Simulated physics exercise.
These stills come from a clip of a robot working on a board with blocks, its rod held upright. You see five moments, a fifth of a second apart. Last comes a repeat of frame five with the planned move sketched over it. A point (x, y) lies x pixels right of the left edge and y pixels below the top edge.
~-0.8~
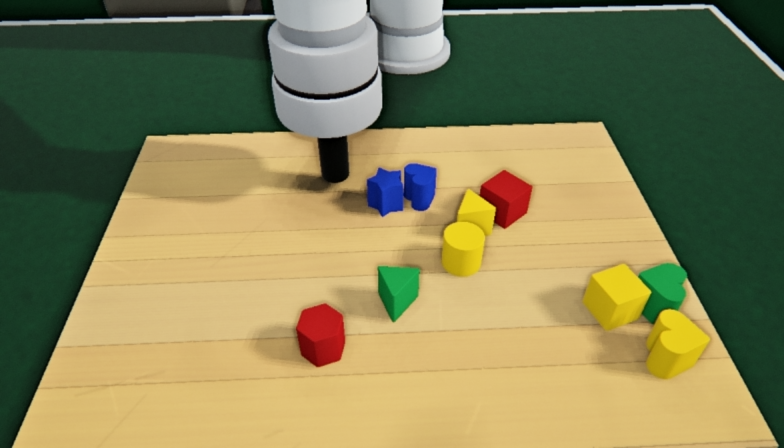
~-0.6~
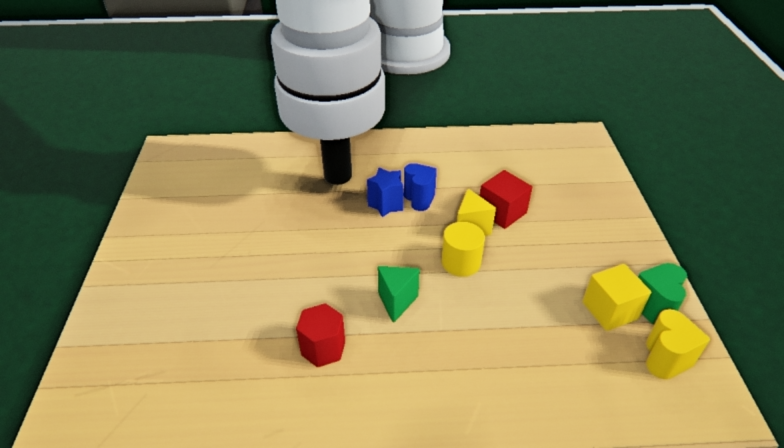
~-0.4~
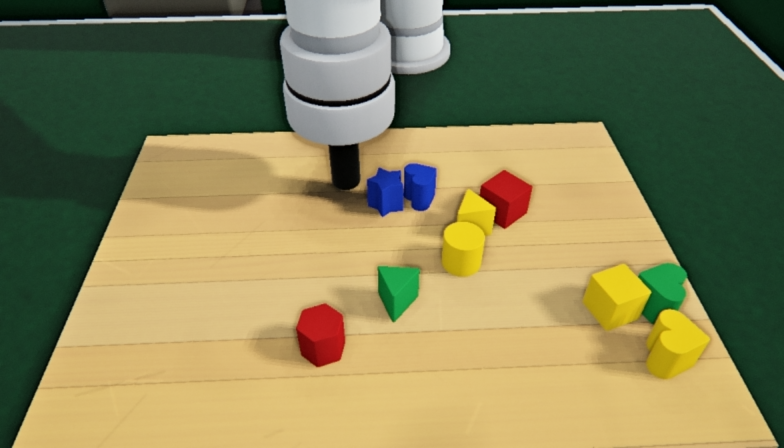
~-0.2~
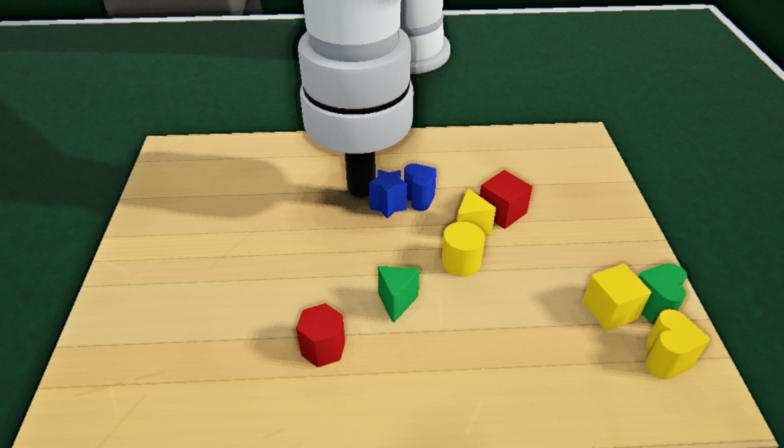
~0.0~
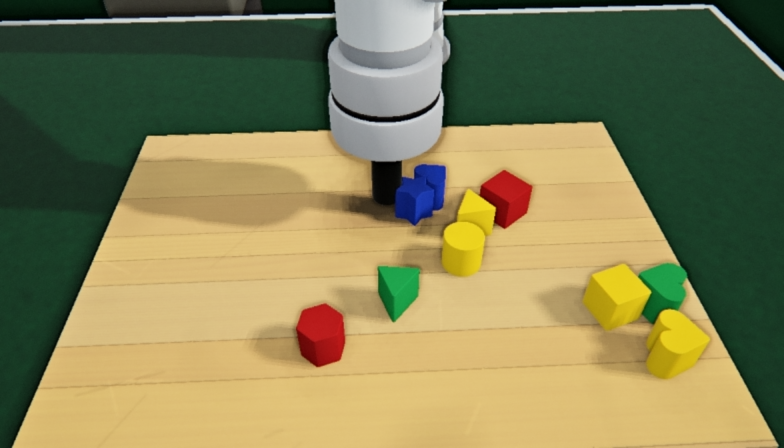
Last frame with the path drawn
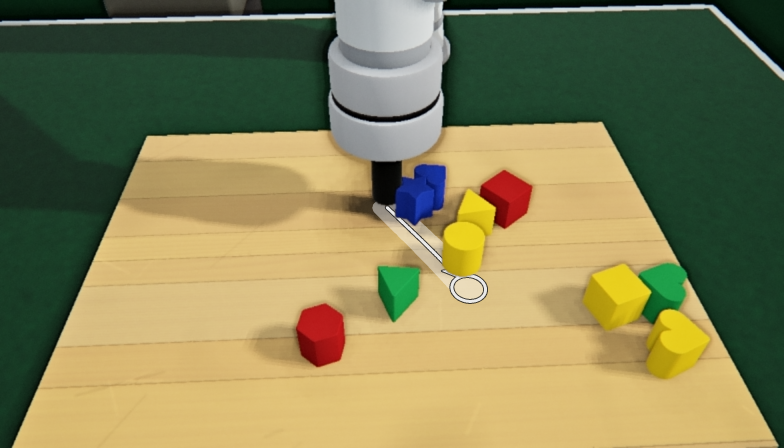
At the start, a robot arm holds a black rod over a wooden board, to the left of a blue star and a blue heart. The rod moves slowly right until it meets the star, then pushes it further right, and the heart shifts slightly right too, while the other blocks stay still.
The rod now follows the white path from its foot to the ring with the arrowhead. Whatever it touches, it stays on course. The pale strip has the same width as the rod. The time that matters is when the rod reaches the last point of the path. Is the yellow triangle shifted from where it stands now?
In short: No.
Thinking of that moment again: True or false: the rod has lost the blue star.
That statement is accurate.
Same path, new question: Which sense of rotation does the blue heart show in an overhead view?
It goes anticlockwise.
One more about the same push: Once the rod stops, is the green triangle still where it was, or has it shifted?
Here's my answer: The green triangle remains in position.
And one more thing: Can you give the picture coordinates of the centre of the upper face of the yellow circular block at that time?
Its top centre is at about (510, 256).
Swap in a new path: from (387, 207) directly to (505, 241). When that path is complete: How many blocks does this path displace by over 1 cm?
Answer: Three or more.
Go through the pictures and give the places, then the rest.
The first picture shows tip of the rod at (336, 176), middles of tops, green triangle at (397, 276), blue star at (386, 178), blue heart at (421, 173), yellow circular block at (464, 235), yellow triangle at (474, 203).
The second picture shows rod at (338, 177), nothing pushed.
The third picture shows rod at (346, 182), nothing pushed.
The fourth picture shows rod at (362, 190), blue star at (388, 179).
The fifth picture shows rod at (387, 197), green triangle at (397, 276), blue star at (415, 186), blue heart at (432, 172), yellow circular block at (464, 235), yellow triangle at (474, 203).
The line goes in a line from (387, 207) to (469, 288).
The first path, step by step. One third of the way, rod at (413, 221); blue star at (437, 194), turned 50° anticlockwise; blue heart at (437, 174), turned 25° anticlockwise.
Two thirds of the way, rod at (441, 248); blue star at (439, 195), turned 65° anticlockwise; blue heart at (437, 174), turned 25° anticlockwise; yellow circular block at (478, 242).
At the end, rod at (470, 278); green triangle unmoved; blue star at (439, 195), turned 65° anticlockwise; blue heart at (437, 174), turned 25° anticlockwise; yellow circular block at (510, 256); yellow triangle unmoved.
